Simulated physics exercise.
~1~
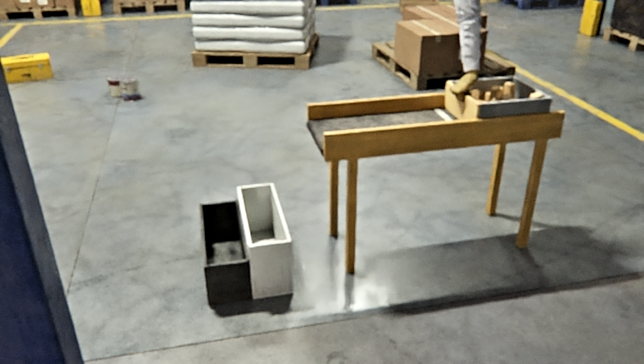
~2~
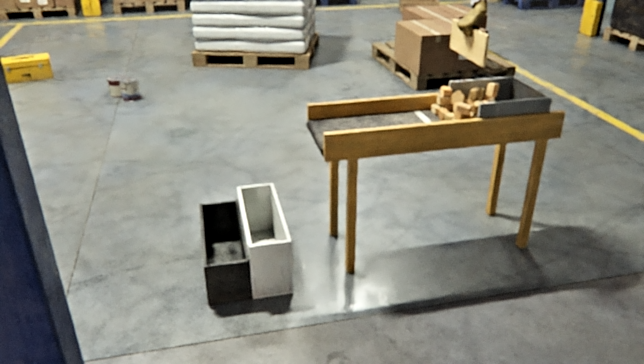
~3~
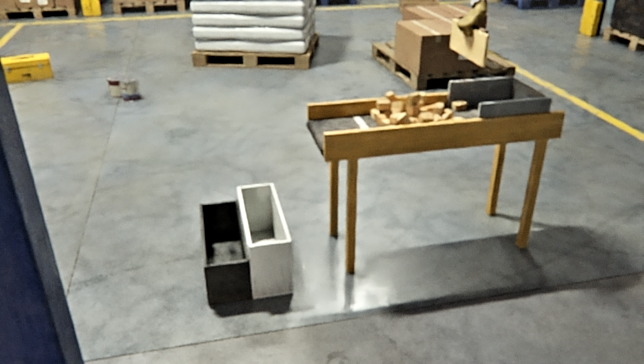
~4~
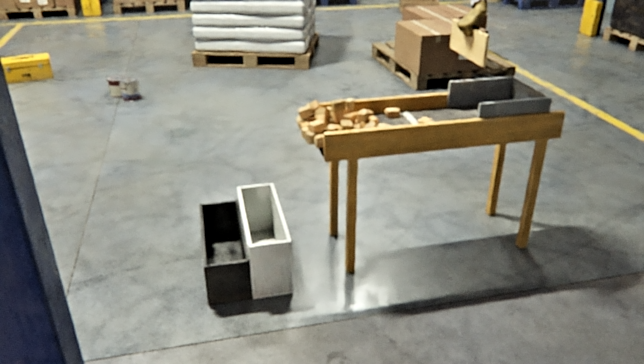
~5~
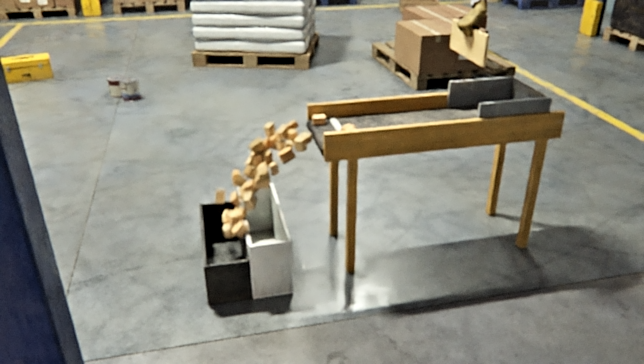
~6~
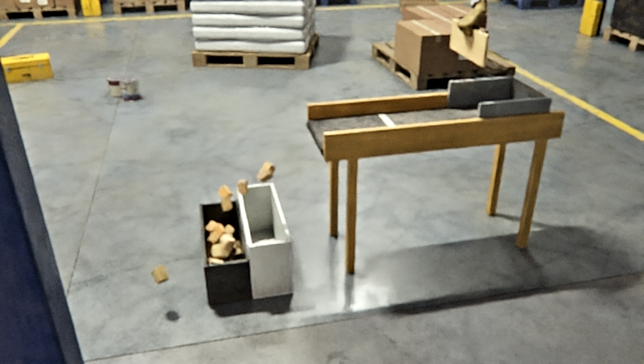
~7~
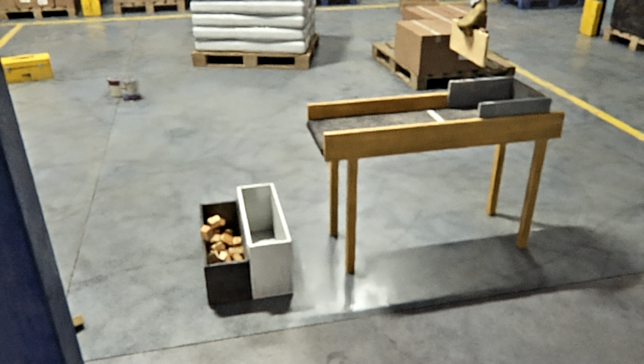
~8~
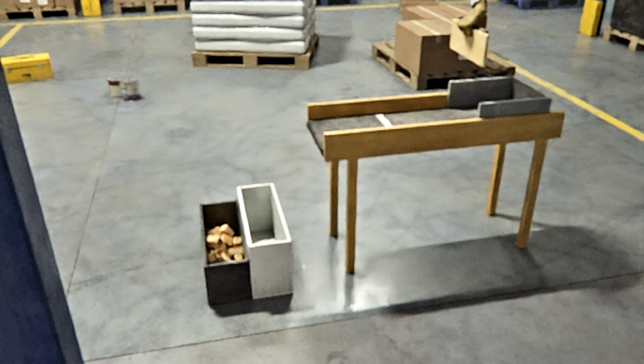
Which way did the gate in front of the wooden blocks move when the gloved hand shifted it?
The gate moved up, clearing the way for the blocks to ride off along the belt.
